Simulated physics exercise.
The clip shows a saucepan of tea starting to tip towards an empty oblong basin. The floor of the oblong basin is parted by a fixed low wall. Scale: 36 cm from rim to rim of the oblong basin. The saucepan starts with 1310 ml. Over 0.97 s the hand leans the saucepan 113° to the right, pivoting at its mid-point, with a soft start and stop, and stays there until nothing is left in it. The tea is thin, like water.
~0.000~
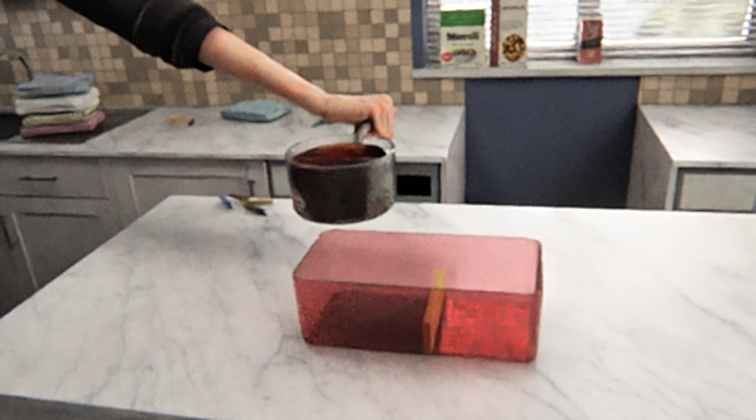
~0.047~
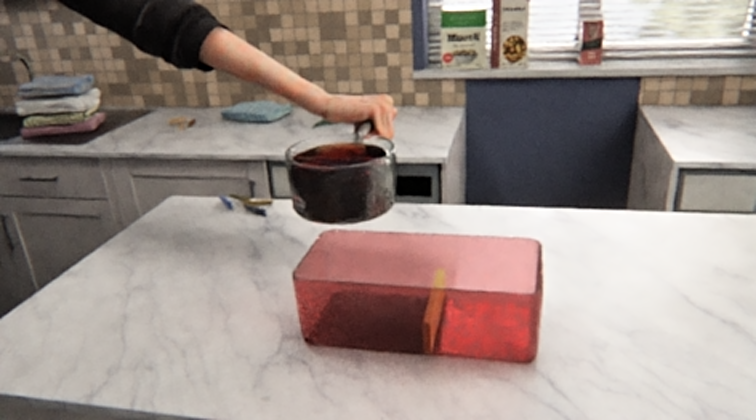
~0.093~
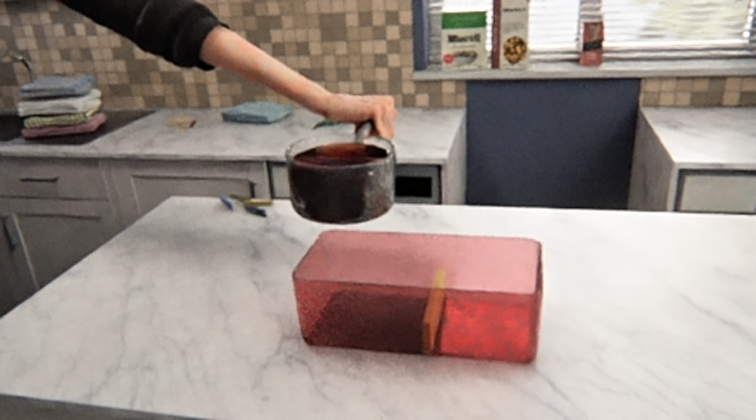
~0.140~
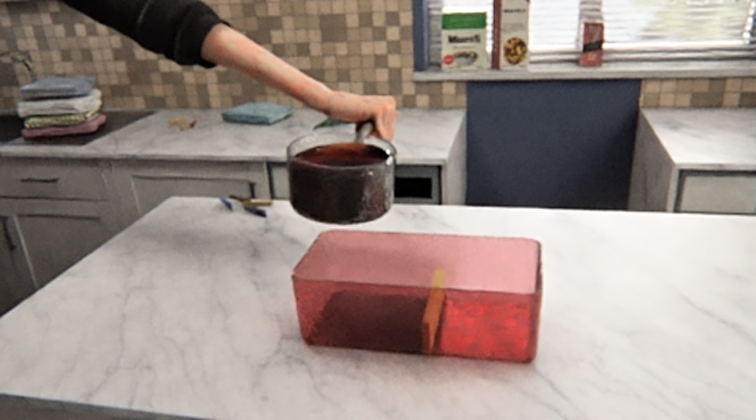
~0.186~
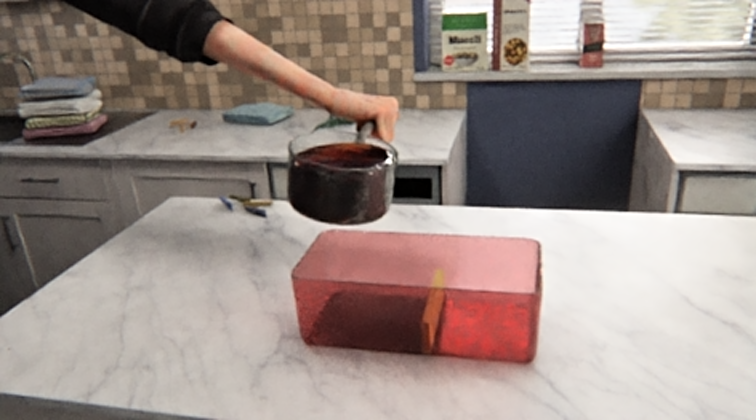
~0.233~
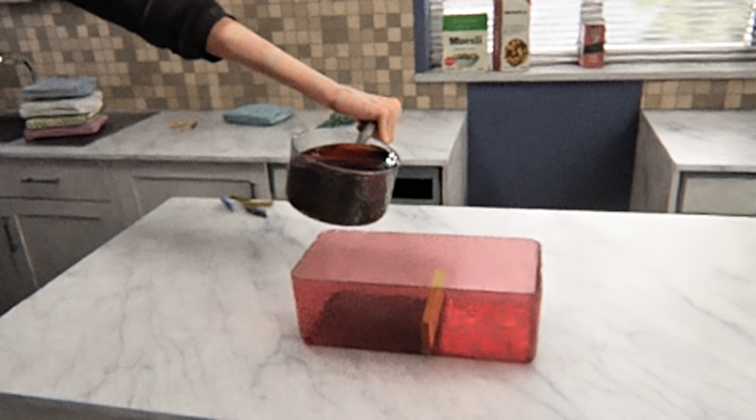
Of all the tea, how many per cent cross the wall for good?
The far part has some 57 per cent.
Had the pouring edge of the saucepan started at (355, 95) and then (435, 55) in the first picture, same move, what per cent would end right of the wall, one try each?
First 30, then 75 per cent.
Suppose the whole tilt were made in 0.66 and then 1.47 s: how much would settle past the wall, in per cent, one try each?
In turn about 40 and 65 per cent.
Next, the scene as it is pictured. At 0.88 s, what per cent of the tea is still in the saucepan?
About 7 per cent.
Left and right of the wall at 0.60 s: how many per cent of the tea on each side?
Left about 2, right about 16.
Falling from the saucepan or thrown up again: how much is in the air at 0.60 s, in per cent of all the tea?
Some 32 per cent.
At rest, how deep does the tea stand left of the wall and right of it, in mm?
Some 18 mm on the left and 32 mm on the right.
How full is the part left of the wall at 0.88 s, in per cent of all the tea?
Some 30 per cent.
After 0.60 s the tilt is 78° and 49 per cent is still to pour, 2 is left of the wall and 17 right of it.
After 0.88 s the tilt is 110° and 7 per cent is still to pour, 30 is left of the wall and 57 right of it.
After 1.16 s the tilt is 113° and 0 per cent is still to pour, 41 is left of the wall and 57 right of it.
After 1.47 s the tilt is 113° and 0 per cent is still to pour, 41 is left of the wall and 57 right of it.
In the end 41 per cent lies left of the wall, 57 right of it and 1 outside.
